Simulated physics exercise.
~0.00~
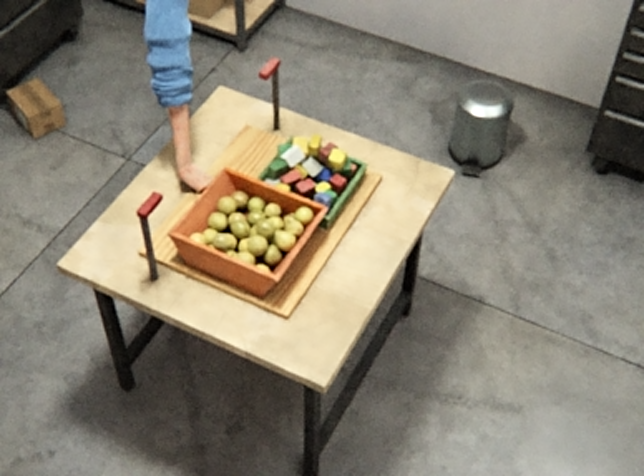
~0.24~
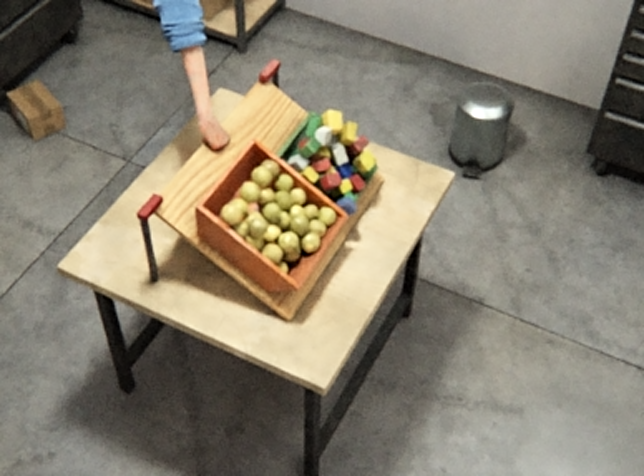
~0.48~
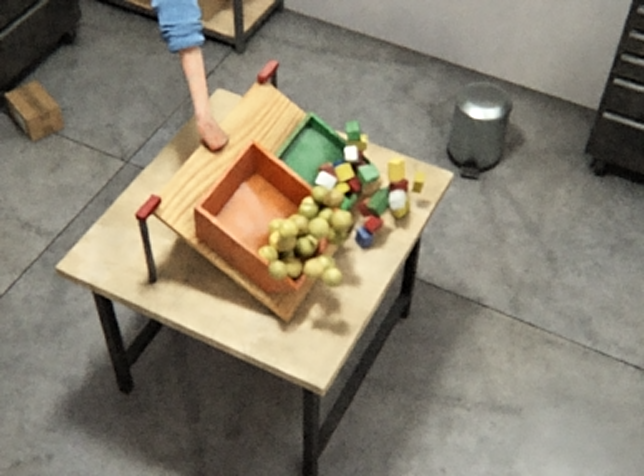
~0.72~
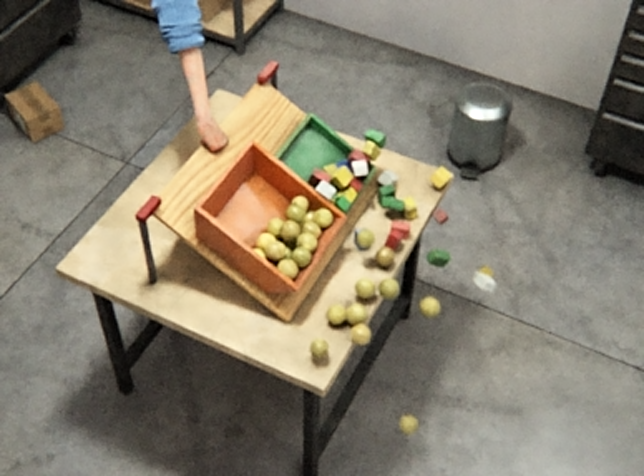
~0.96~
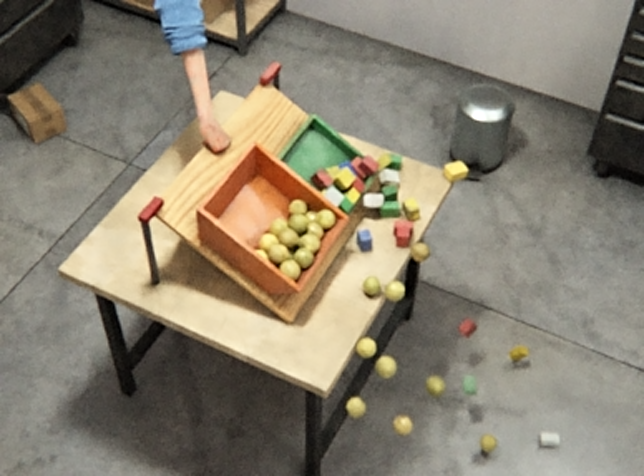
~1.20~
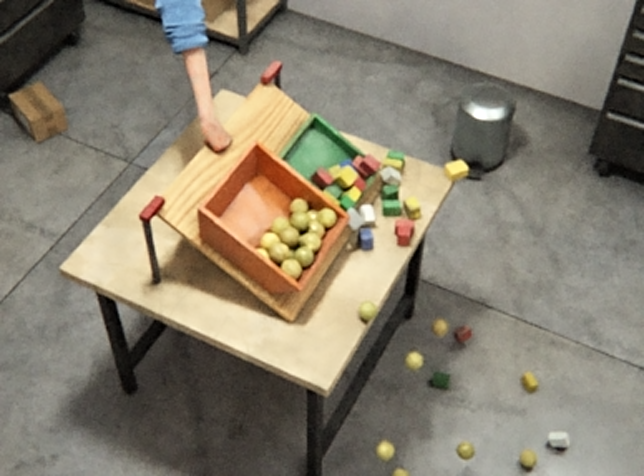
Hand yanking up a hinged board on a table, jolting yellow apples and toy bricks from two totes, some reaching the floor.
